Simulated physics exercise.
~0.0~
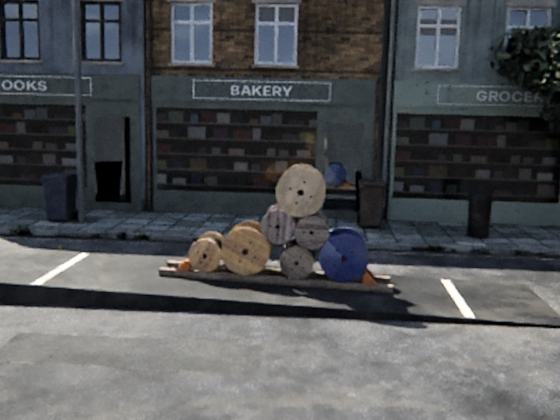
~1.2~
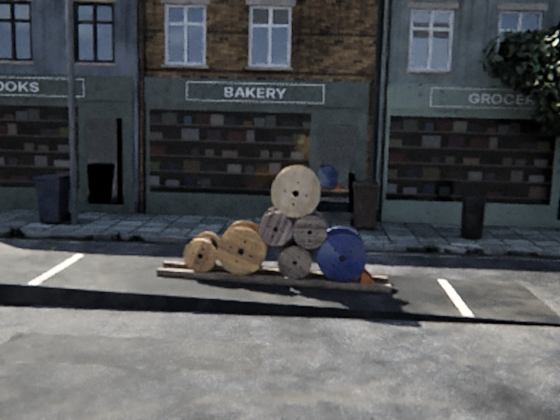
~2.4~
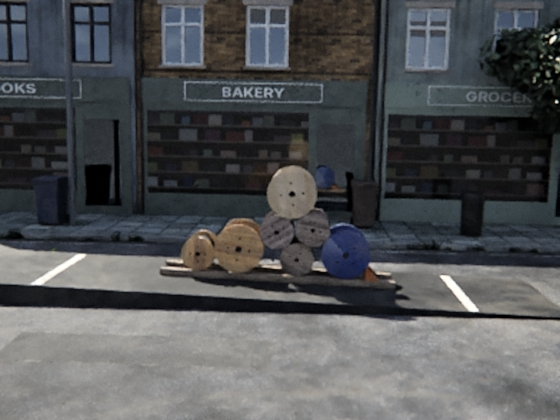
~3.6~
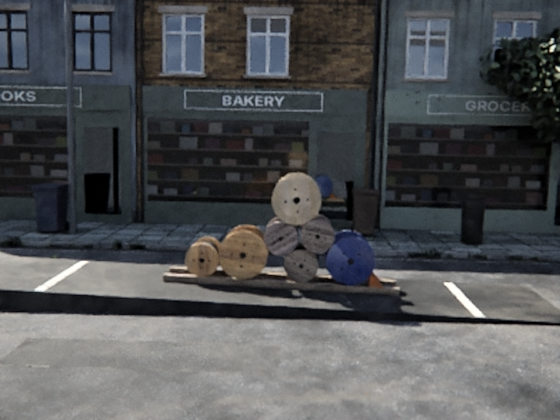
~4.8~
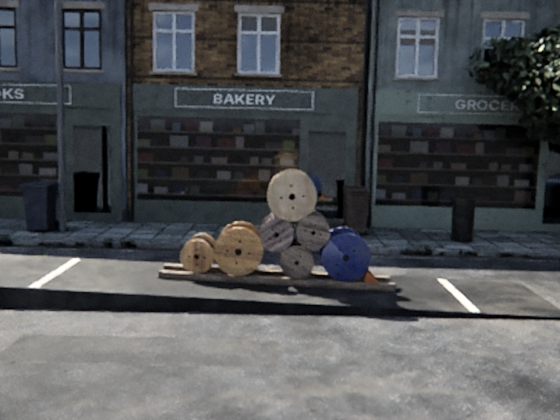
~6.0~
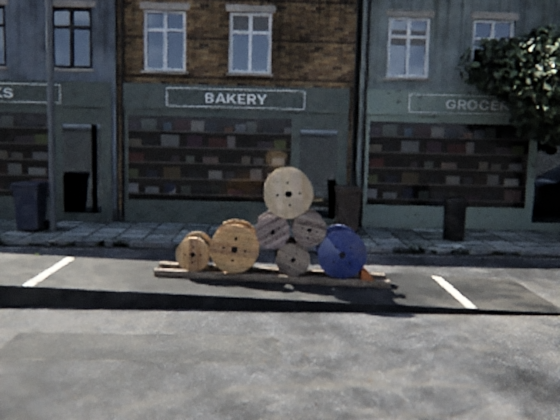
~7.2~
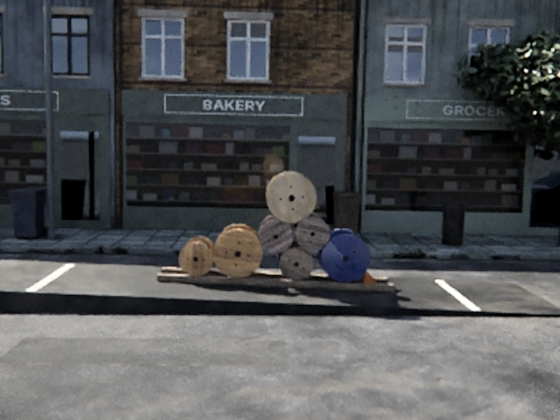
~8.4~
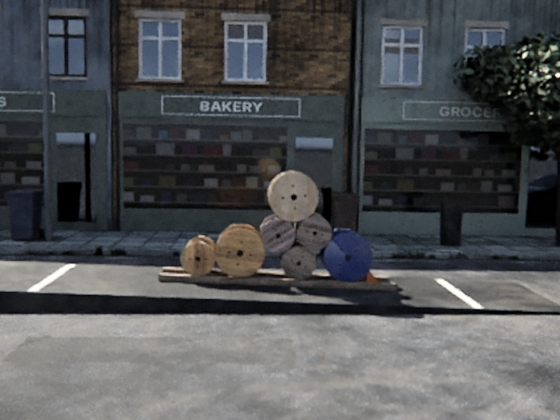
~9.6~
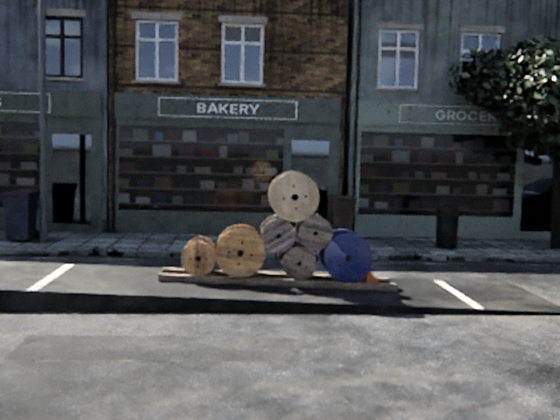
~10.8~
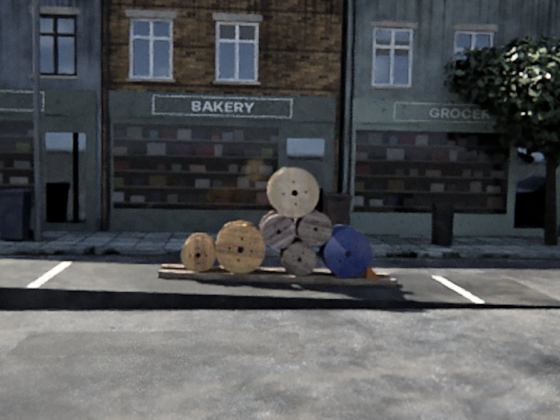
The camera drifted slowly sideways past a bakery and its neighbouring shops, while a small pile of wooden cable reels and a blue one sat still on low beams between two white lines, with none of them rolling away by the end.
